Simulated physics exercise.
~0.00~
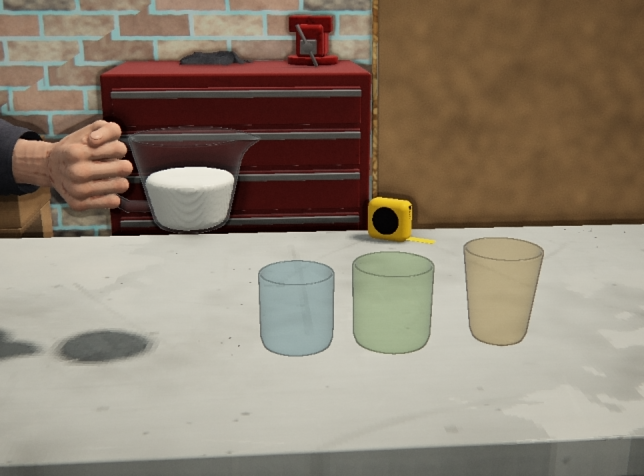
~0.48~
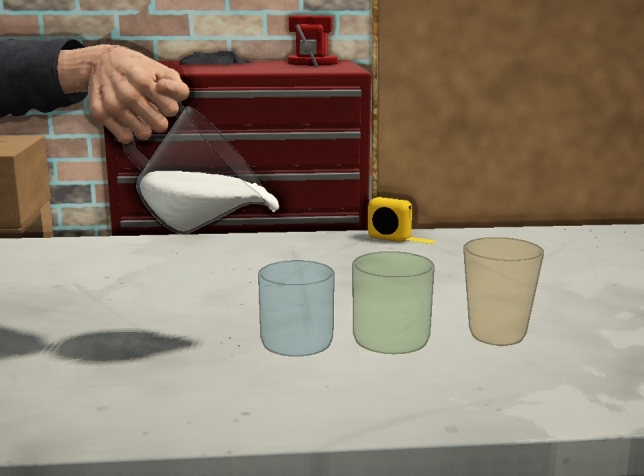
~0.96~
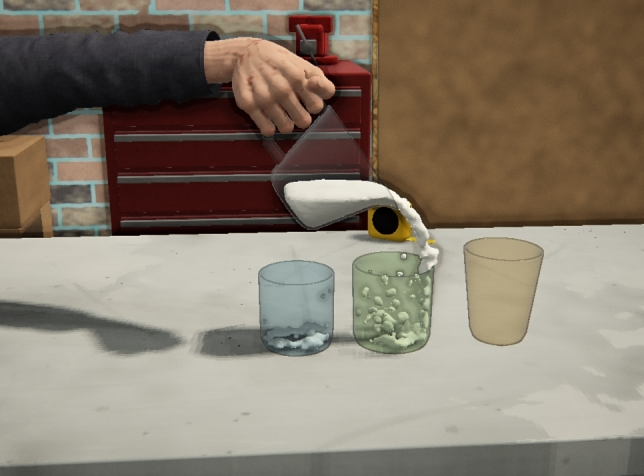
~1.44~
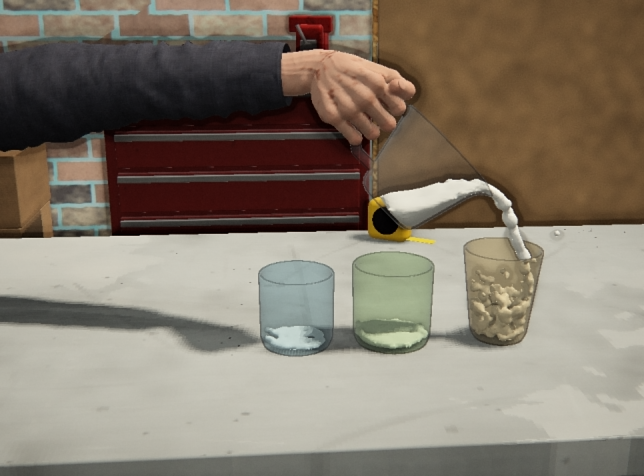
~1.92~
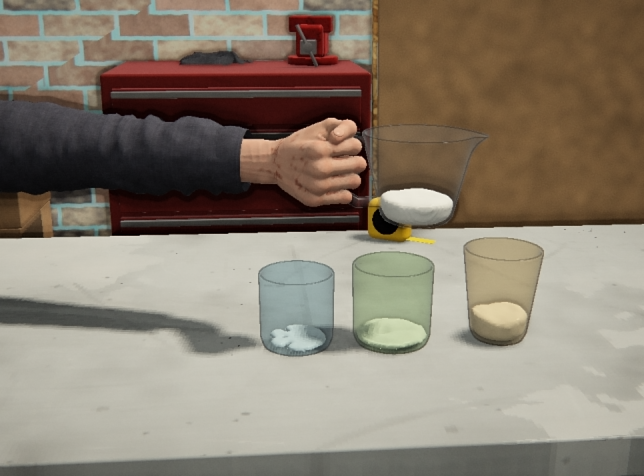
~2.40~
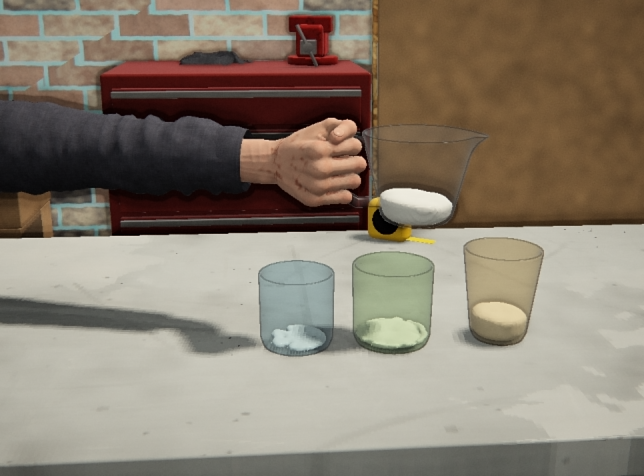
A hand tilting a clear measuring jug rightwards over blue, green and amber cups, pouring milk into each, then levelling with some left.
